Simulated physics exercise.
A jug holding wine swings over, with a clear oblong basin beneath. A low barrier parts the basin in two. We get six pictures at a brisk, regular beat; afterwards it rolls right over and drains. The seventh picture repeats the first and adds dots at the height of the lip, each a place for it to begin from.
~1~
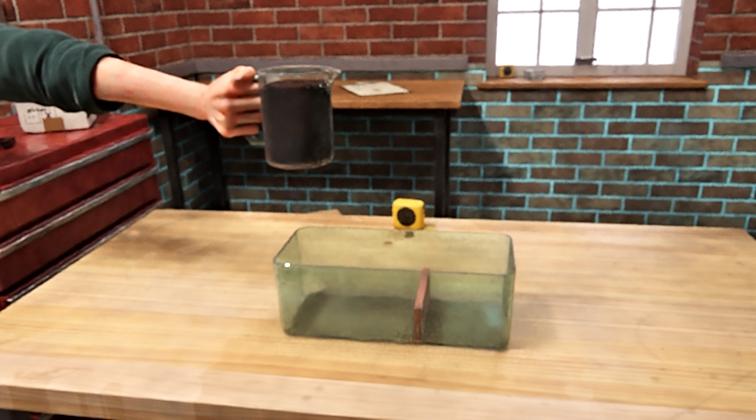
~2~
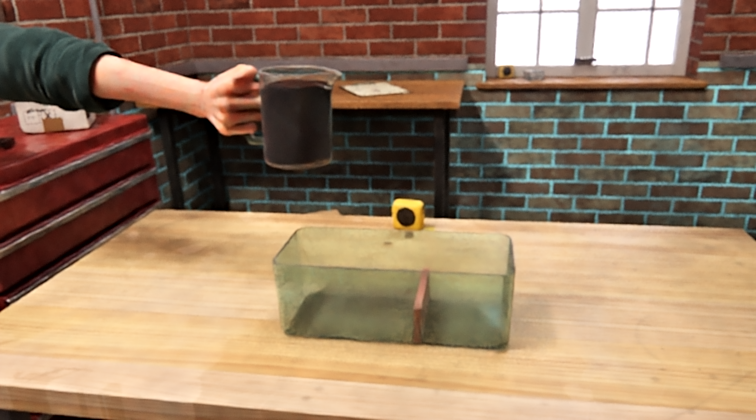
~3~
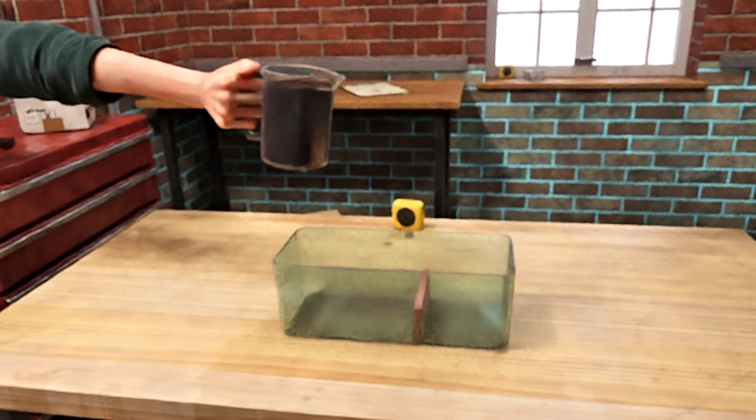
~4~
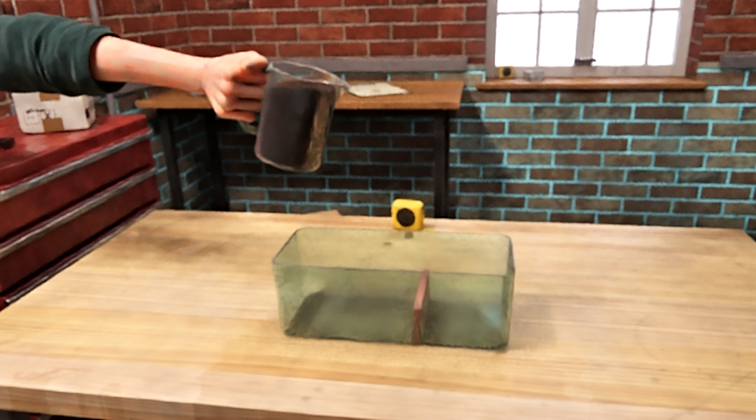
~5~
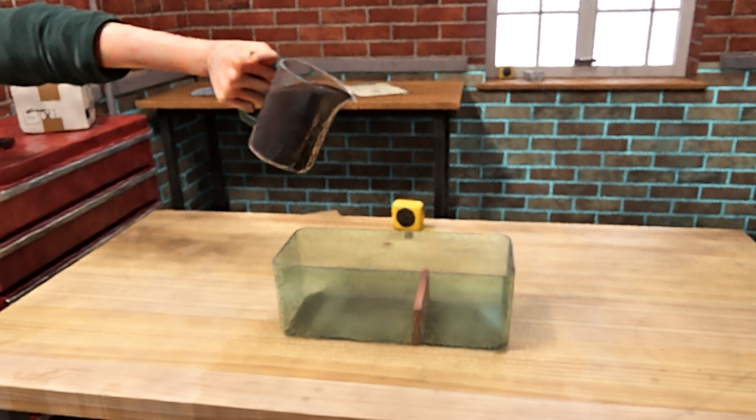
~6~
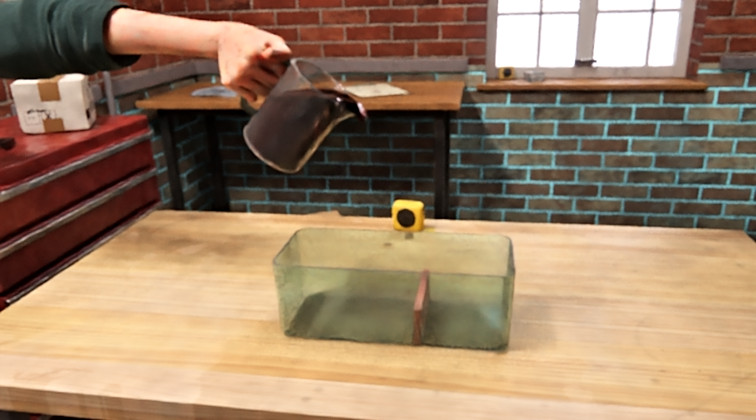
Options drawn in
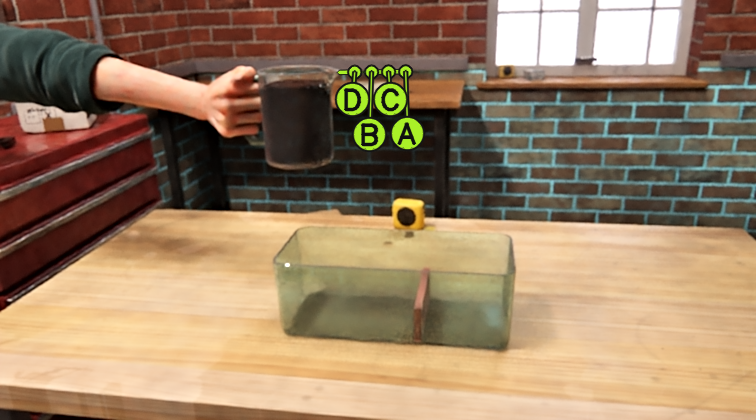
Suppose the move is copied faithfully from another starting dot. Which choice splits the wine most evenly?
D.
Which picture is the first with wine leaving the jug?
Picture 6.
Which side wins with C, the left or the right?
The right side.
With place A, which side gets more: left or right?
The right side.
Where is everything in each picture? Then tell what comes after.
The first picture shows upright, lip at (339, 72); basin from (283, 331) to (509, 346); top of the wall at (422, 286); nothing has left yet.
The second picture shows upright, lip at (340, 74); nothing has left yet.
The third picture shows tipped about 7°, lip at (344, 79); nothing has left yet.
The fourth picture shows tipped about 16°, lip at (349, 87); nothing has left yet.
The fifth picture shows tipped about 28°, lip at (354, 99); nothing has left yet.
The sixth picture shows tipped about 41°, lip at (358, 114); wine is over the lip, down to (364, 120).
In lime, A at (405, 71); B at (371, 72); C at (388, 71); D at (354, 72).
Choosing A, about 12 % ends left of the wall and 82 % right of it; 6 % is lost outside.
Choosing B, about 16 % ends left of the wall and 83 % right of it.
Choosing C, about 6 % ends left of the wall and 91 % right of it; 3 % is lost outside.
Choosing D, about 52 % ends left of the wall and 46 % right of it.
